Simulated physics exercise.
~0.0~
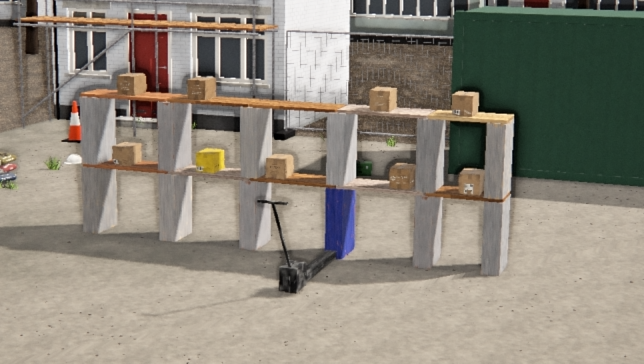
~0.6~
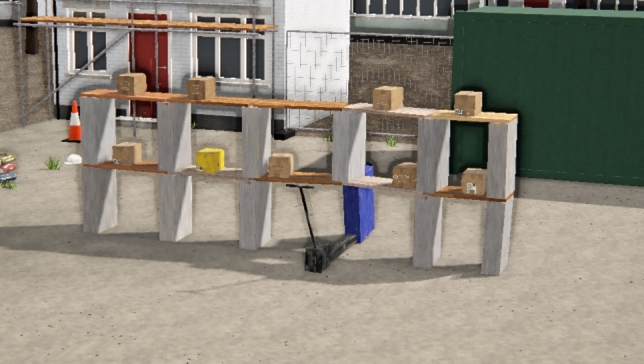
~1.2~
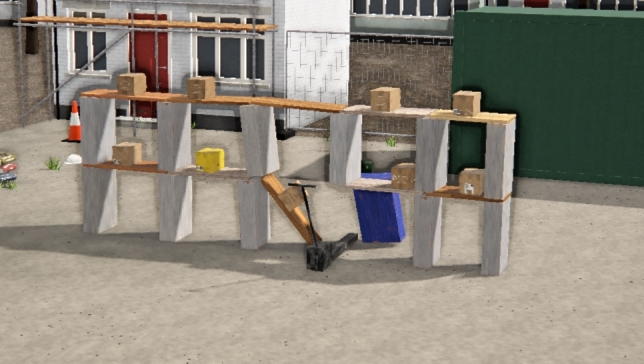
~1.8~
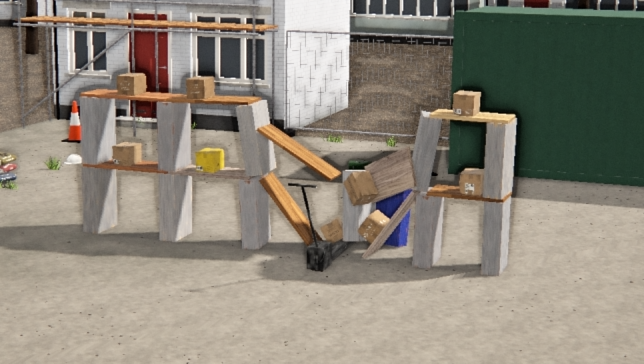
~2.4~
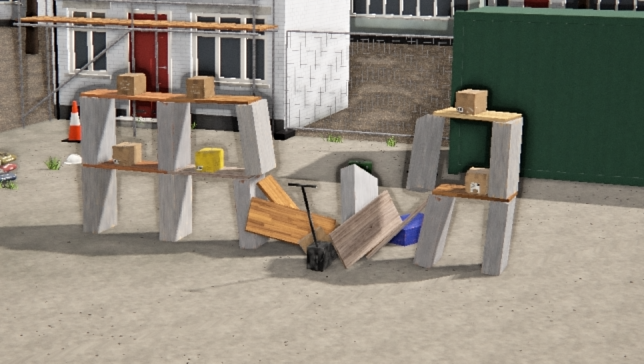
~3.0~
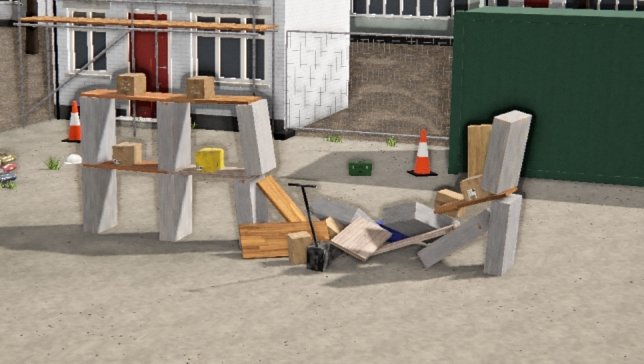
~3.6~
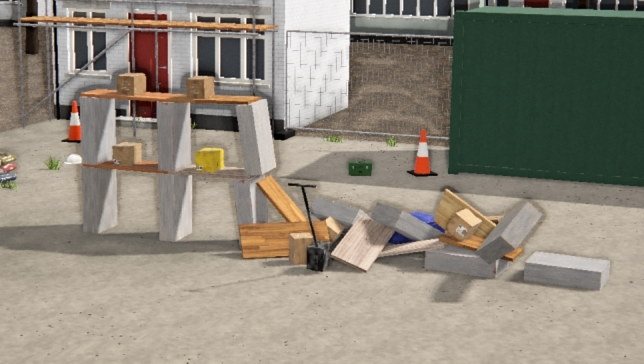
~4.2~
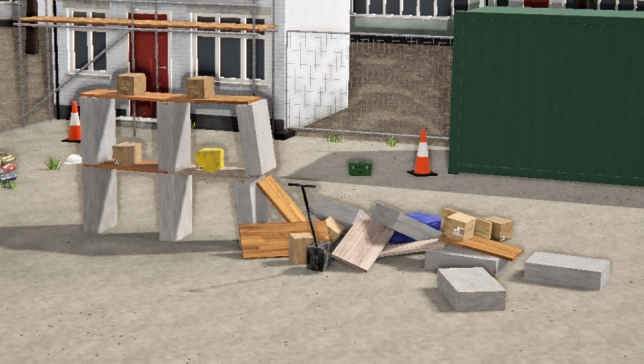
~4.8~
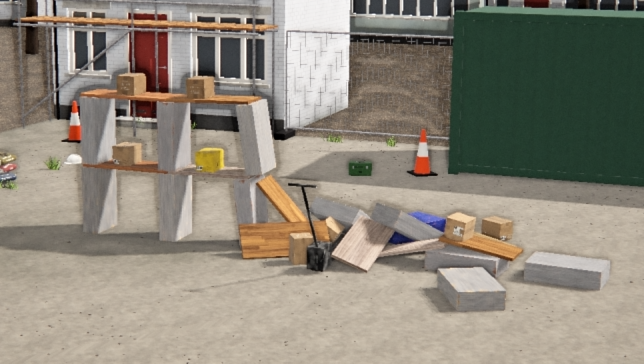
In the video, a floor jack pushes the blue upright out from under a two-tiered row of grey uprights, boards and cartons, and the middle collapses, followed by the right end, leaving a heap beside the standing left section, which still holds the yellow carton.
